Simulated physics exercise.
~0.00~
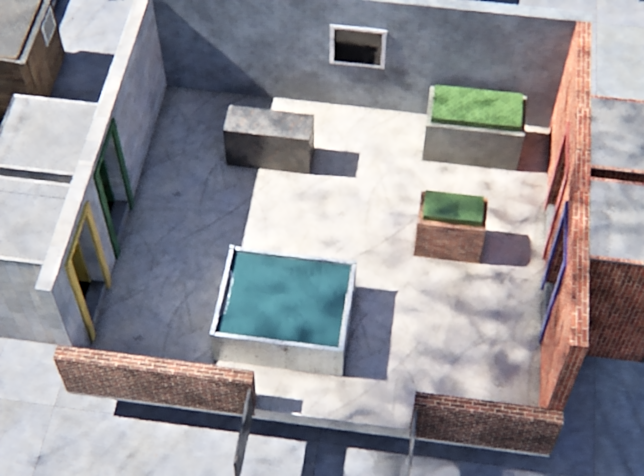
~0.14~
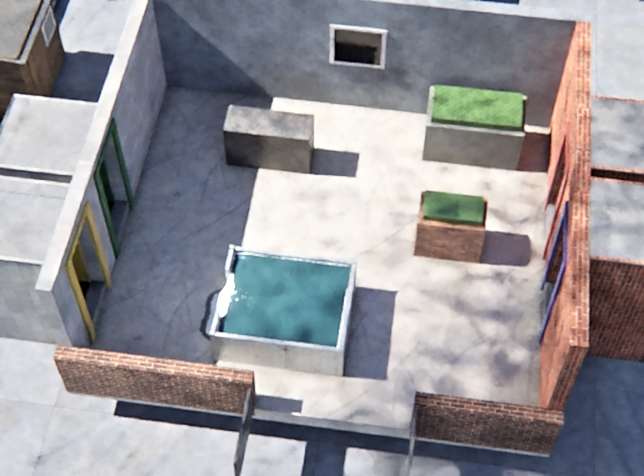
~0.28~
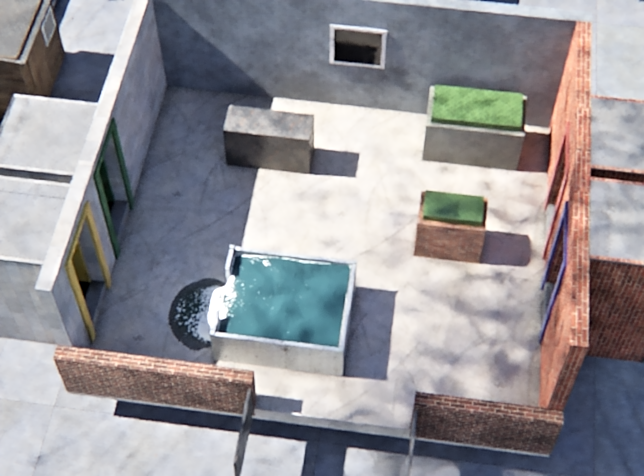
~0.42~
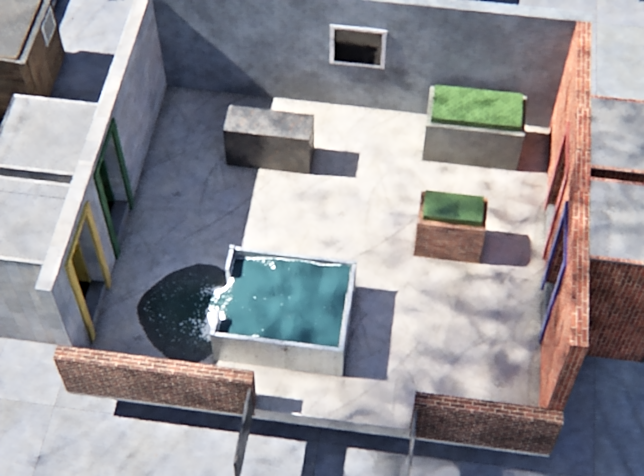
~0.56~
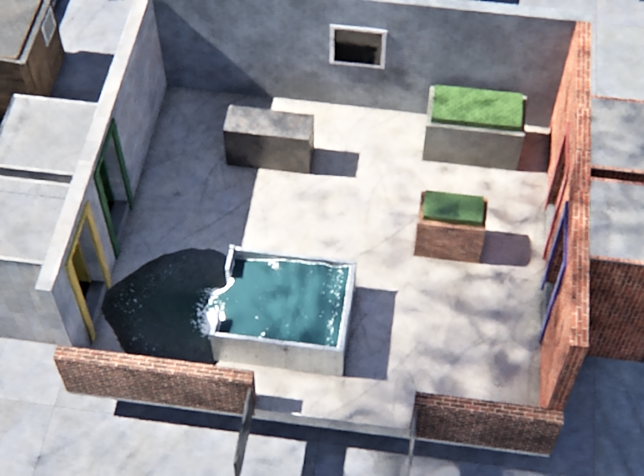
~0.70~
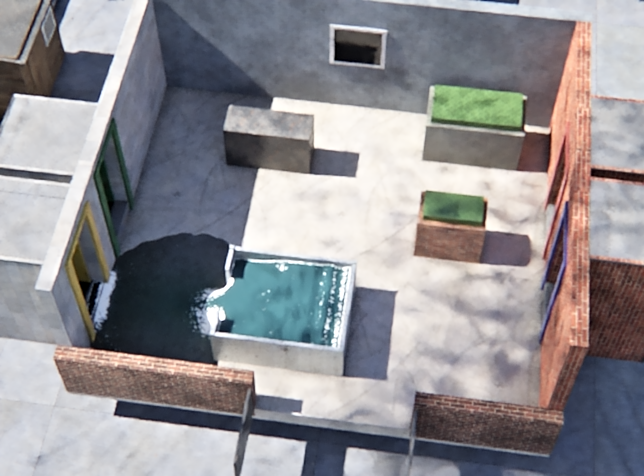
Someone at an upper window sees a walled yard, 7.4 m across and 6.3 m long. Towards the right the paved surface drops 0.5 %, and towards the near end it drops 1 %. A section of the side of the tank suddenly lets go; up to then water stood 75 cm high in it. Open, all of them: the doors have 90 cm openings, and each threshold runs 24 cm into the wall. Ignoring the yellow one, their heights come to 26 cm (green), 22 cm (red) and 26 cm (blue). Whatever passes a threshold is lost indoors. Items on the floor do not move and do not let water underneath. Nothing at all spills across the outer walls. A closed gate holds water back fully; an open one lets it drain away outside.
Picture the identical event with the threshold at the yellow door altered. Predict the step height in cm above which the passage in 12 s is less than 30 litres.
About 29 cm of height.
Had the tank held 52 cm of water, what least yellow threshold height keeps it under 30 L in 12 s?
18 cm.
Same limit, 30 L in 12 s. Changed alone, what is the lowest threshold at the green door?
Green: Roughly 13.5 cm.
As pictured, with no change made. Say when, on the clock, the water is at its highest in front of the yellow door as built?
Roughly at 1.8 s.
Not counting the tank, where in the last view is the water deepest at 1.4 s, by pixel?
Look close to (83, 372).
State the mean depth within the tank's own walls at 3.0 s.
Average depth: Approx. 35 cm.
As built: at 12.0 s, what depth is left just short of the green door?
Some 4.0 centimetres.
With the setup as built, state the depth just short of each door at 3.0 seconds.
Depths in cm: Green 15, red 0, yellow 25, blue 0.
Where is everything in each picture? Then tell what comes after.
In the first frame, still water, 75 cm deep, in the tank at (285, 300); the yellow door at (90, 279) is dry.
In the second frame, the gap is at (227, 307), the front 0.3 m out at (205, 329); the back of the tank holds 75 cm.
In the third frame, water pours out at (227, 308) and has run 0.9 m, to (175, 319); about 12 cm deep outside, 75 cm at the back.
In the fourth frame, the gap is at (227, 309), the front 1.4 m out at (143, 315); the back of the tank holds 75 cm.
In the fifth frame, water pours out at (227, 308) and has run 2.1 m, to (106, 307); about 5 cm deep outside, 70 cm at the back.
In the sixth frame, water pours out at (227, 308) and has run 2.3 m, to (92, 302); about 4 cm deep outside, 63 cm at the back; water is at the yellow door at (90, 279).
After 1.4 s water covers 15 % of the floor, deepest (46 cm) near (83, 372); 34 cm at the yellow door, 26 litres in over its 22 cm threshold.
After 3.0 s water covers 30 % of the floor, deepest (27 cm) near (83, 372); 25 cm at the yellow door, 95 litres in over its 22 cm threshold.
After 12.0 s water covers 100 % of the floor, deepest (9 cm) near (83, 372); 8 cm at the yellow door, 104 litres in over its 22 cm threshold.
At the yellow door as built, the water arrived by 0.7 s and peaked near 36 cm at 1.8 s.
Run again over the same 12 s with other heights there, 47 litres in over 26.5 cm, 1 litre over 36.5 cm. The limit of 30 litres is kept from about 29 cm up.
